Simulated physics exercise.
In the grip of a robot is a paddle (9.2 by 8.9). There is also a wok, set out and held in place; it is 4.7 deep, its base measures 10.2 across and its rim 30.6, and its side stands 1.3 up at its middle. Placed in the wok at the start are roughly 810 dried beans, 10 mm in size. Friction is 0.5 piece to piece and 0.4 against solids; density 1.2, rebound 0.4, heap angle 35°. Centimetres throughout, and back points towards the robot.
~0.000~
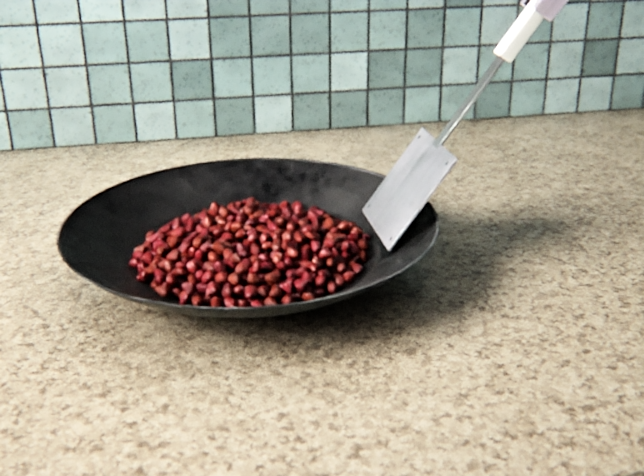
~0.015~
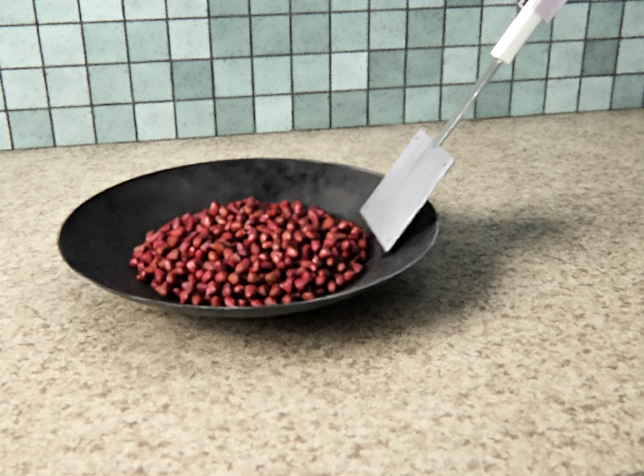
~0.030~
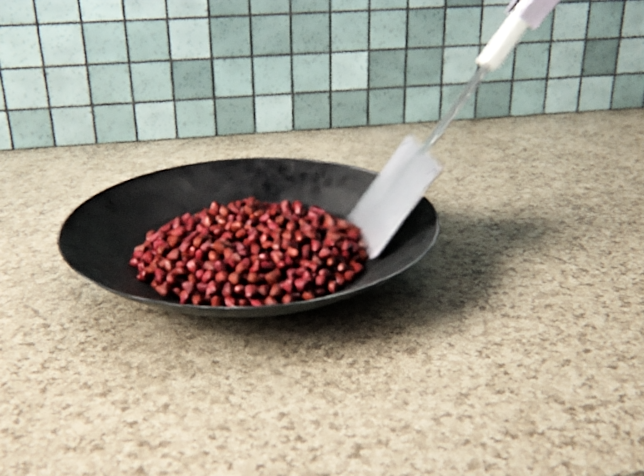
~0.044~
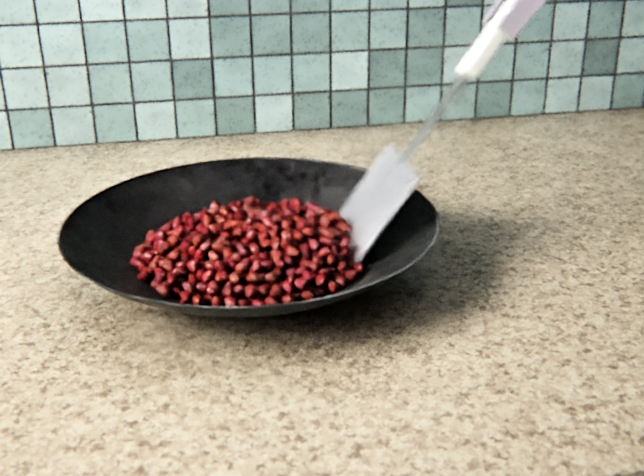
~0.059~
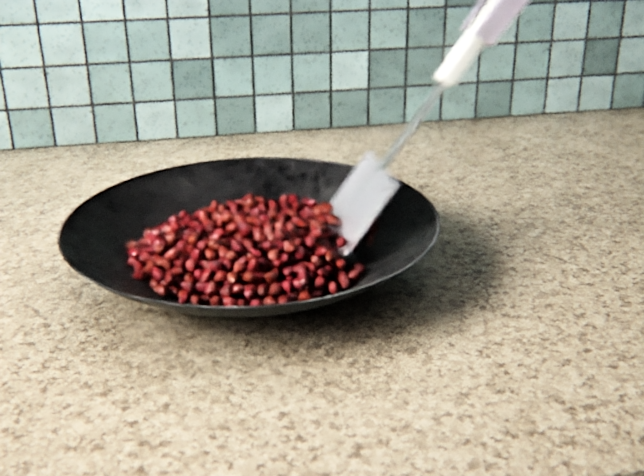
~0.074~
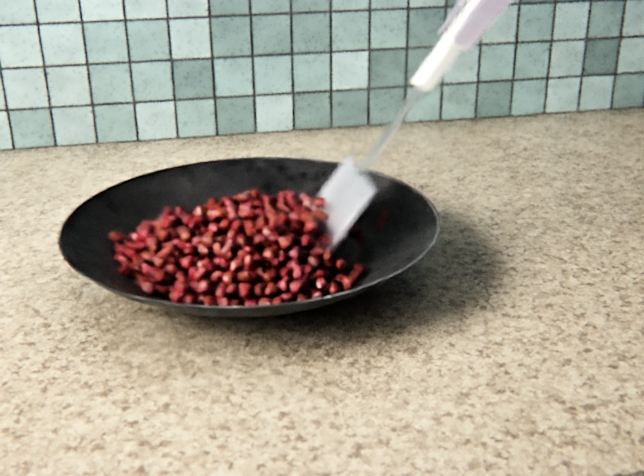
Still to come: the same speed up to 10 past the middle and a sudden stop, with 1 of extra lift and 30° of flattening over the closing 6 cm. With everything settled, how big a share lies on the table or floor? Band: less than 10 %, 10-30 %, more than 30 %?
More than 30 %.
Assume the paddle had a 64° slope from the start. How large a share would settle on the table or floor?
45 %.
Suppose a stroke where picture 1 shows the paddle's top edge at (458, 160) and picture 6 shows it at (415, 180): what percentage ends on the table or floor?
My guess would be close to 30 per cent.
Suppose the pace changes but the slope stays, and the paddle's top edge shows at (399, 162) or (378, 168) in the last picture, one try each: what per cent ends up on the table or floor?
That comes to some 30 and some 35 percent, in that order.
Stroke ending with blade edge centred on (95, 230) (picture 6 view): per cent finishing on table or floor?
Estimate: Approx. 50 %.
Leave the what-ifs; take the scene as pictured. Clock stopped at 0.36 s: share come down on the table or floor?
Close to 40 per cent of the load.
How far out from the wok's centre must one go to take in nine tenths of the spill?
Around 40 centimetres.
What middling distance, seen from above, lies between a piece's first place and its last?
14 cm.
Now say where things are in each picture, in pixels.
Paddle top edge at (439, 143), sloping 54°; upper third of the load around (253, 239), from x 135 to 365, top at y 205; 813 in the wok, in the first frame.
Paddle top edge at (437, 144), sloping 54°; upper third of the load around (253, 239), from x 135 to 365, top at y 205, in the second frame.
Paddle top edge at (425, 150), sloping 54°; upper third of the load around (254, 239), from x 135 to 365, top at y 205, in the third frame.
Paddle top edge at (404, 159), sloping 54°; upper third of the load around (258, 238), from x 135 to 365, top at y 200, in the fourth frame.
Paddle top edge at (383, 167), sloping 54°; upper third of the load around (258, 233), from x 135 to 375, top at y 200, in the fifth frame.
Paddle top edge at (361, 172), sloping 54°; upper third of the load around (248, 228), from x 115 to 385, top at y 195; 813 in the wok, in the sixth frame.
By 0.11 s, sloping 54°, highest piece 9 above the table; 813 in the wok.
By 0.15 s, sloping 47°, highest piece 15 above the table; 809 in the wok, 4 on the blade or in flight.
By 0.36 s, sloping 24°, highest piece 21 above the table; 470 in the wok, 322 on the table or floor, 21 on the blade or in flight.
By 1.41 s, sloping 24°, highest piece 5 above the table; 468 in the wok, 345 on the table or floor.
Final count, 468 in the wok, 345 on the table or floor. That is 42 % on the table or floor.
